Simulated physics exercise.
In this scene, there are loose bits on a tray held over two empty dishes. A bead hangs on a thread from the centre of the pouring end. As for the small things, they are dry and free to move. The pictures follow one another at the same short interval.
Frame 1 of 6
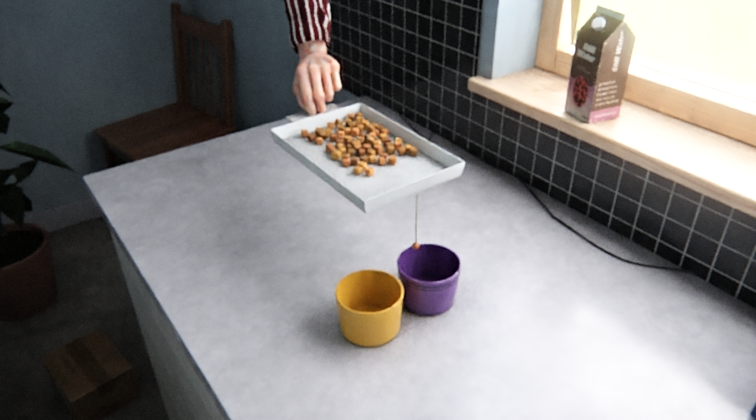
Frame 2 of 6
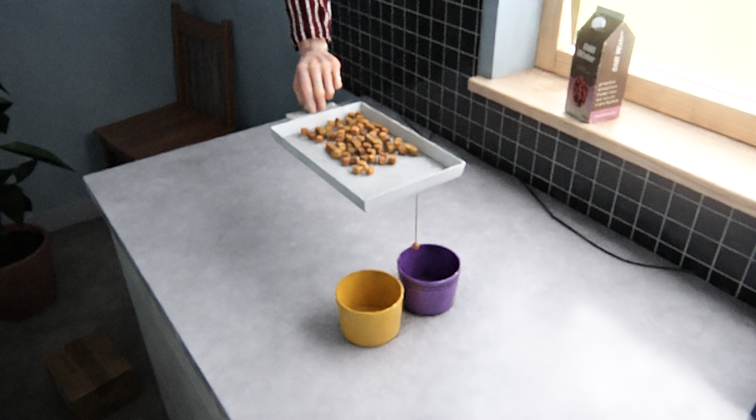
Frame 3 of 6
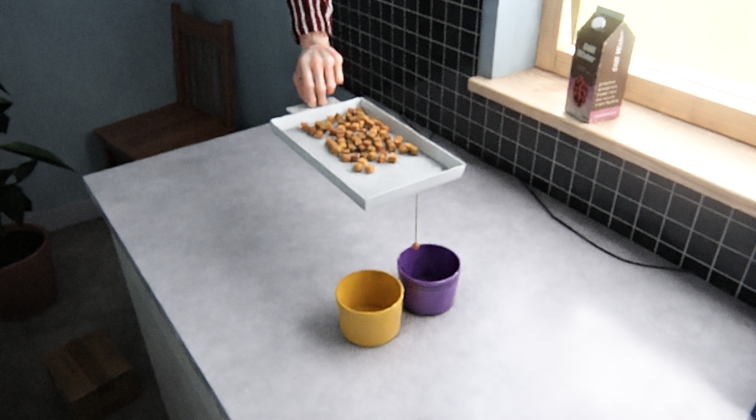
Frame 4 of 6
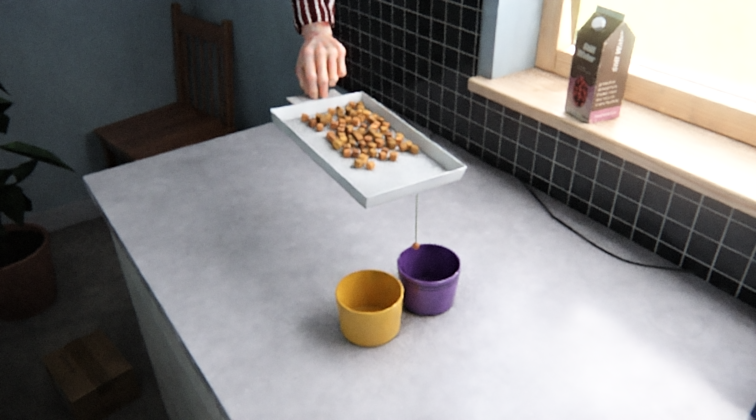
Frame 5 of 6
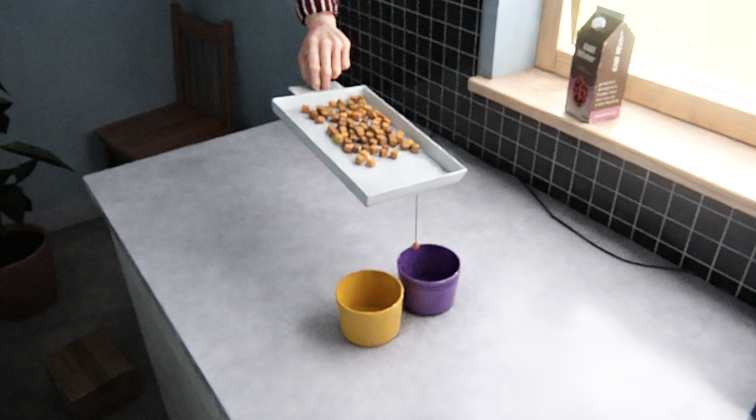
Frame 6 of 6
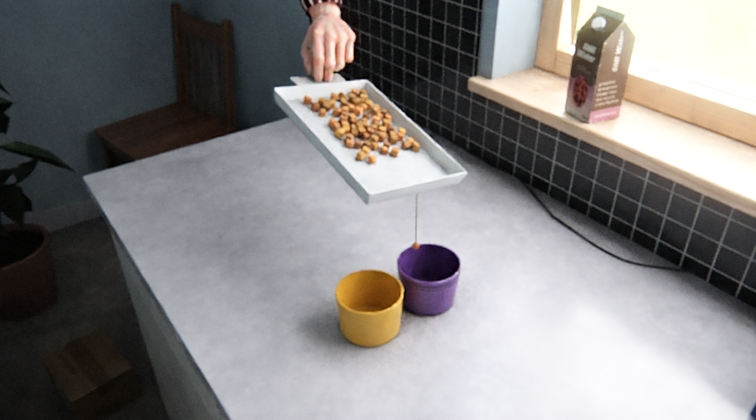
To begin with, a hand in a striped sleeve holds a white tray of small brown chunks nearly level above a yellow cup and a purple one, both empty. The hand then gradually lifts the far end, steepening the tray towards its near right corner, while the chunks stay heaped on it.
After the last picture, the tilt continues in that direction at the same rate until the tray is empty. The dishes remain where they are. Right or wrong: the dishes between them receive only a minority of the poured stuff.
Right, they get under half.
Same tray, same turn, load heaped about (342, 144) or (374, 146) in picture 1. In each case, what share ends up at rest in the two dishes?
Share in order: Roughly 10 %, 10 %.
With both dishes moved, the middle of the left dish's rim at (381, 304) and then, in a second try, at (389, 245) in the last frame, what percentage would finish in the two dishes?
Trial 1 0%, trial 2 20%.
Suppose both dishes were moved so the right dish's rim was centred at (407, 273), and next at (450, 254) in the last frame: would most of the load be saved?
Short of half, then Short of half.
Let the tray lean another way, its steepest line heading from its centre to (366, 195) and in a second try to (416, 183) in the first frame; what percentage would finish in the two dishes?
First case around 80 per cent, second case 30 per cent.
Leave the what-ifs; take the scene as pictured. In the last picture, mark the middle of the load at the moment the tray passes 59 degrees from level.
I'd put the middle of the pieces at roughly (429, 148).
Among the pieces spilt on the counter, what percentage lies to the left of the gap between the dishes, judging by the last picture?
Looks to be around 0 per cent of the spill.
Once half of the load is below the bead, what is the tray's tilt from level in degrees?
I'd say close to 115 degrees.
Just after the last frame, tray tipped steeply; every one on the tray.
A moment on, tray tipped right over; almost all on the tray; about a tenth outside both.
Further on, tray tipped past a quarter turn; about a tenth in the right dish; almost all outside both.
When it is over, tray tipped past a quarter turn; not one in the left dish; about a tenth in the right dish; almost all outside both.
